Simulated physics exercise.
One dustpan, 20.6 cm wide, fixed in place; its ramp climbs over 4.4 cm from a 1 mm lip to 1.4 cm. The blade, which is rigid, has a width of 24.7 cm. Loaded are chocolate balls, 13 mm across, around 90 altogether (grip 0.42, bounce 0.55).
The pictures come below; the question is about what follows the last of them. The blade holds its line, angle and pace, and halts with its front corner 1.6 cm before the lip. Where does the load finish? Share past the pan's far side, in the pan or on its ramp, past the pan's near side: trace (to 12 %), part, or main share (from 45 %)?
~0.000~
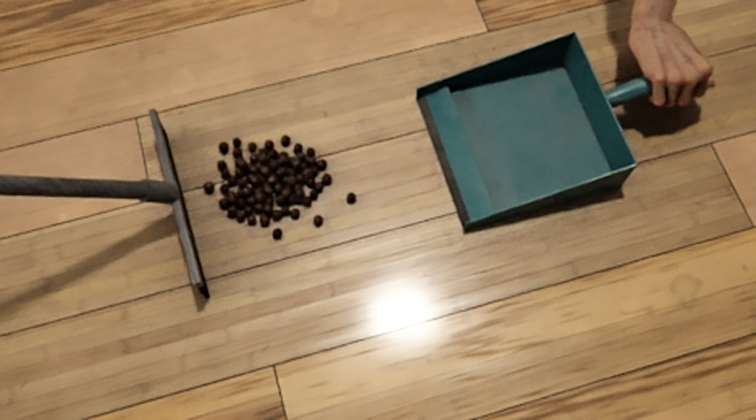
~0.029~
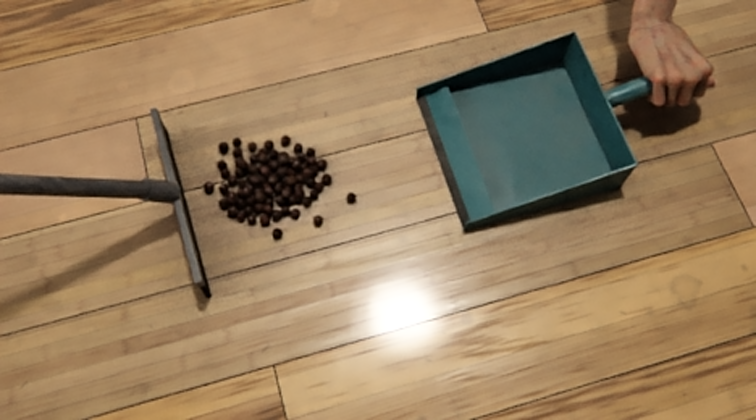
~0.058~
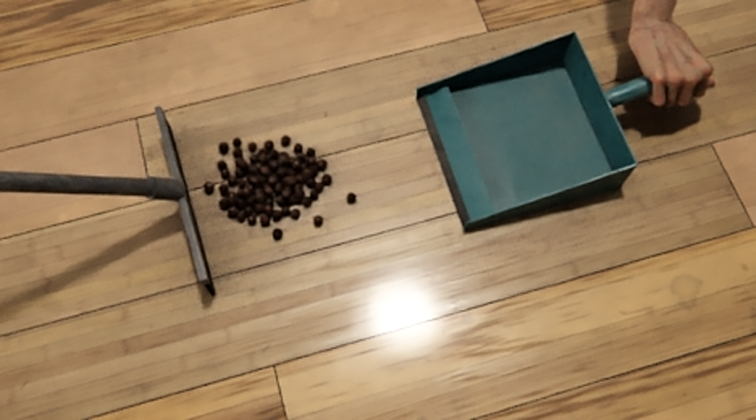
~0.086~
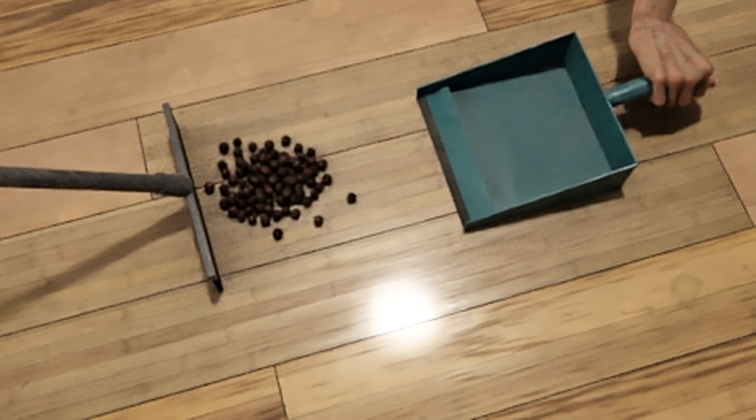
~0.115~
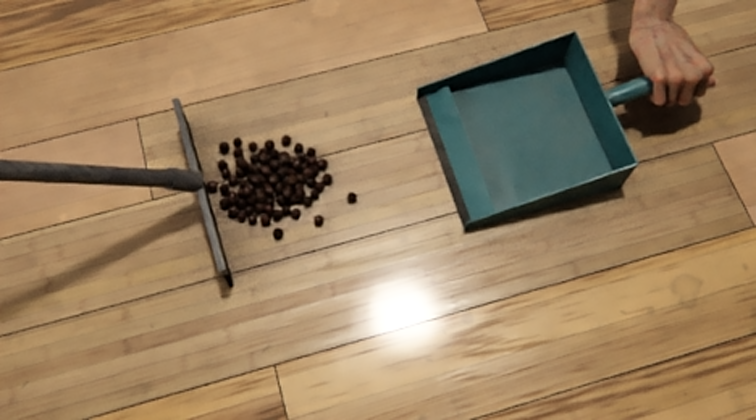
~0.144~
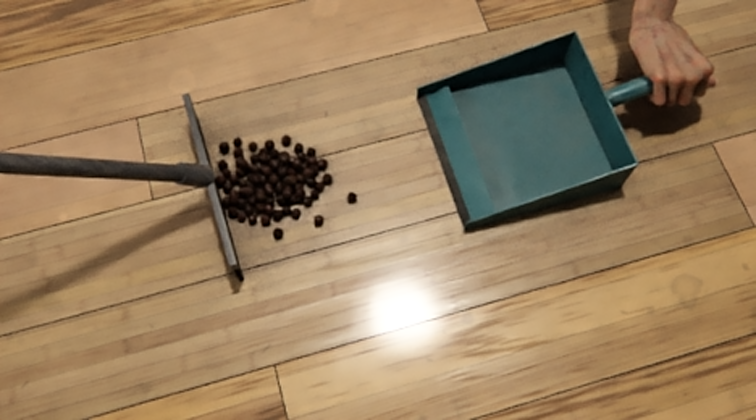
Past the pan's far side part, in the pan or on its ramp part, past the pan's near side trace.
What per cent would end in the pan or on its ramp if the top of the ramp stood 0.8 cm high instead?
40 %.
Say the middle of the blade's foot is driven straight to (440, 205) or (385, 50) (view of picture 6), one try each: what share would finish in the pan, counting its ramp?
Roughly 35 per cent for the first try and 5 per cent for the second.
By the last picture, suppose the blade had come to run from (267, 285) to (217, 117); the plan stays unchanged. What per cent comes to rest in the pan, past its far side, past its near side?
Pan 30 % / far 20 % / near 10 %.
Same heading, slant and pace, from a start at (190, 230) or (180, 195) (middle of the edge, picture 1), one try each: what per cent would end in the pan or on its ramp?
30 and 25 per cent, roughly.
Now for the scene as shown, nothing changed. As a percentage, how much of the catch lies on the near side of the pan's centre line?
Some 30 per cent.
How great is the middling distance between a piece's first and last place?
Roughly 26 centimetres.
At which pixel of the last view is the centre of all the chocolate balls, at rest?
Resting centre estimate: Around (437, 125).
Then, at 0.43 s, middle of the blade 16 cm from the lip; 0 % over the lip, far side 15 %, near side 0 %.
After 0.61 s, middle of the blade 7 cm from the lip; 0 % over the lip, far side 25 %, near side 0 %.
After 0.92 s, middle of the blade 2 cm from the lip; 35 % over the lip, far side 30 %, near side 5 %.
By 1.8 s all is still; far side 30 %, pan 30 %, near side 5 %, in front of the lip or behind the blade 35 %.
